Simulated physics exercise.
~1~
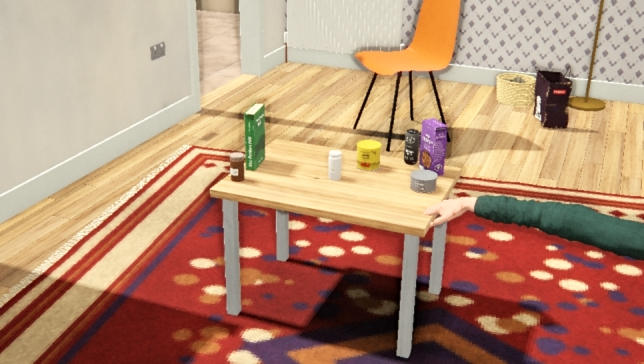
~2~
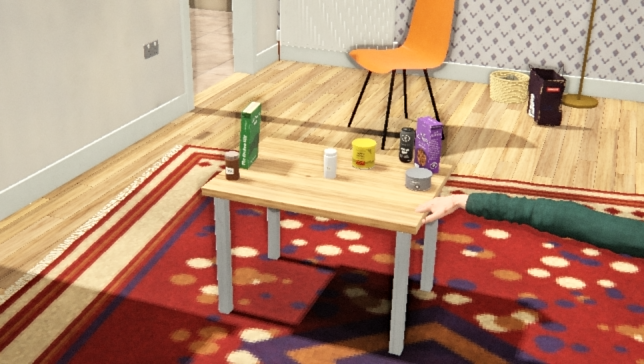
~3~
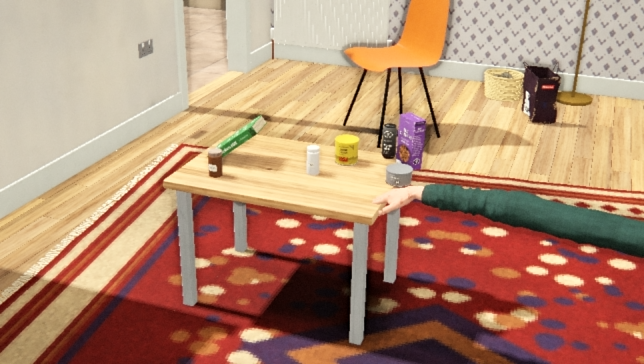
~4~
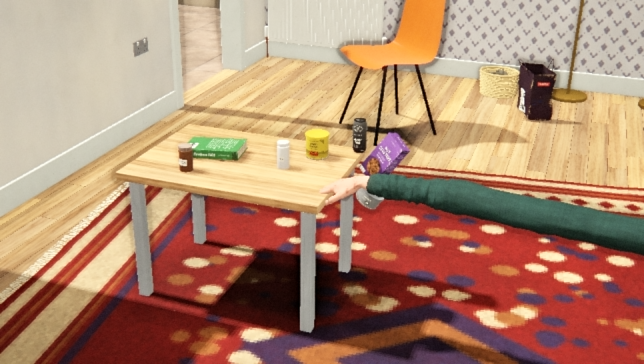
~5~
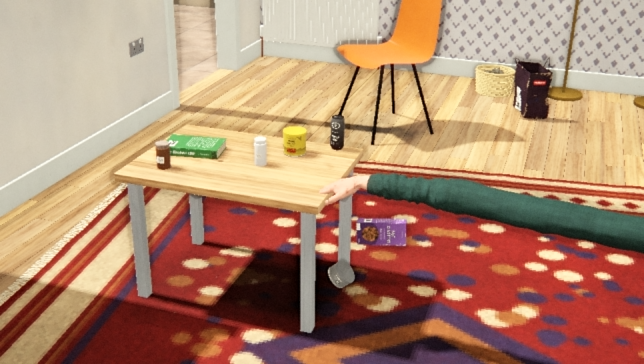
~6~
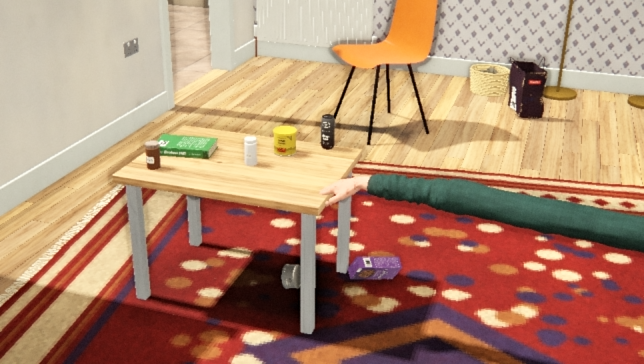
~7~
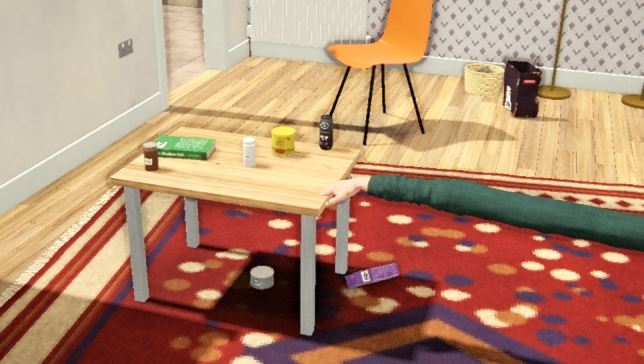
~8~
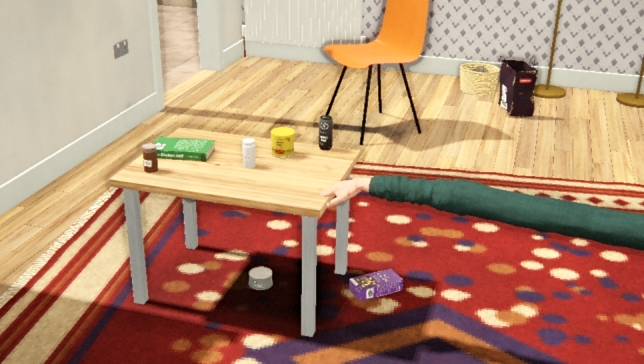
An arm shoves the table left, toppling the green book and dropping two items onto the rug.
